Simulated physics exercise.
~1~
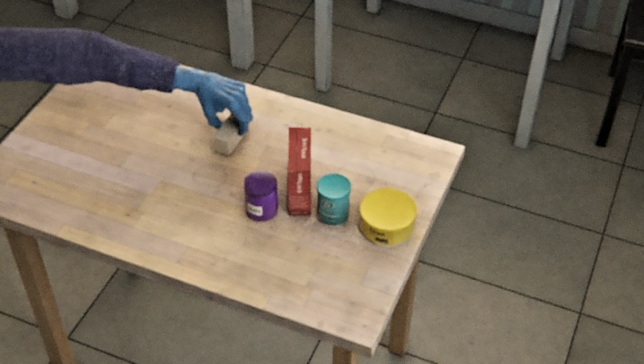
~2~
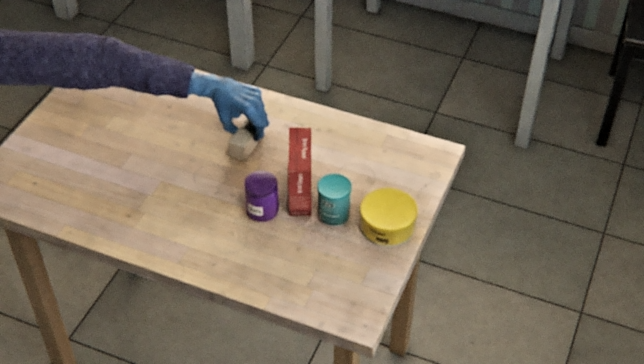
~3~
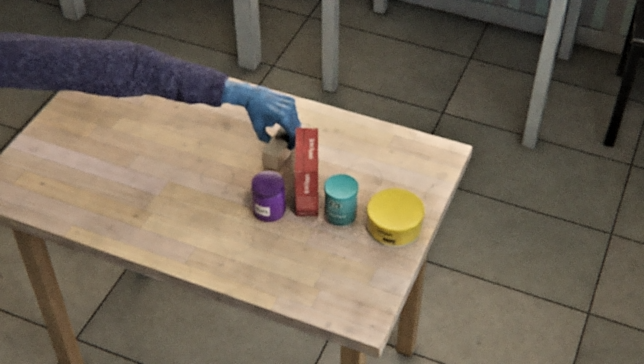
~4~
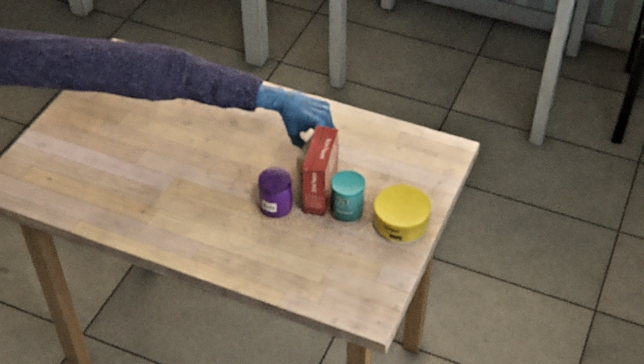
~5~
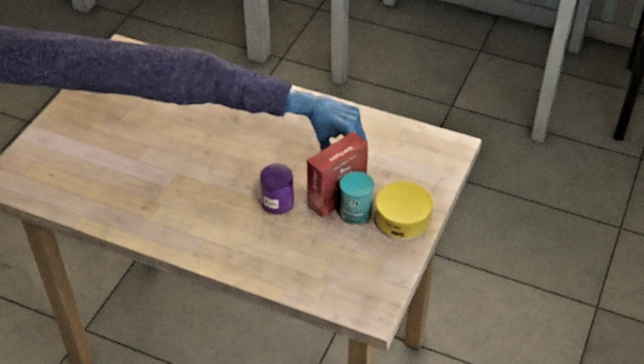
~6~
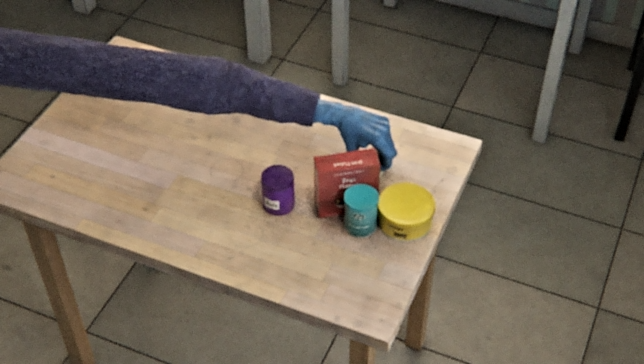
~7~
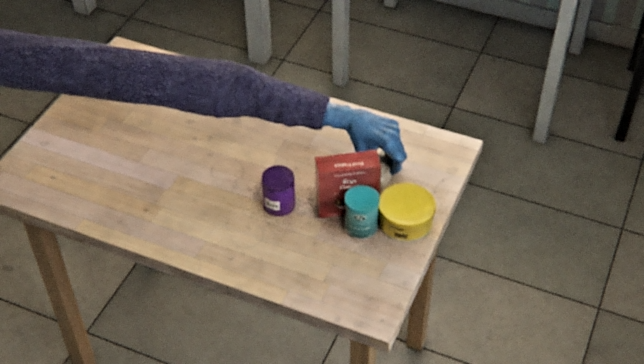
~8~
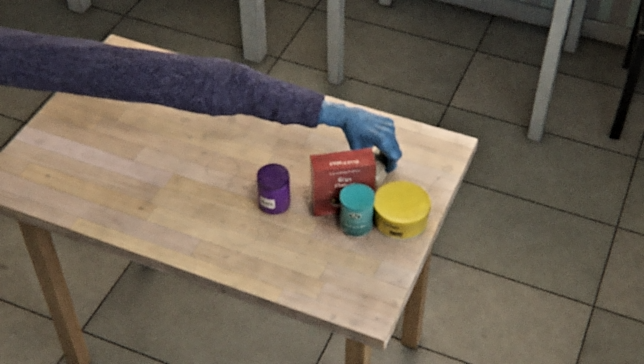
A gloved hand slides a block right, turning the upright red packet and nudging the turquoise tin.
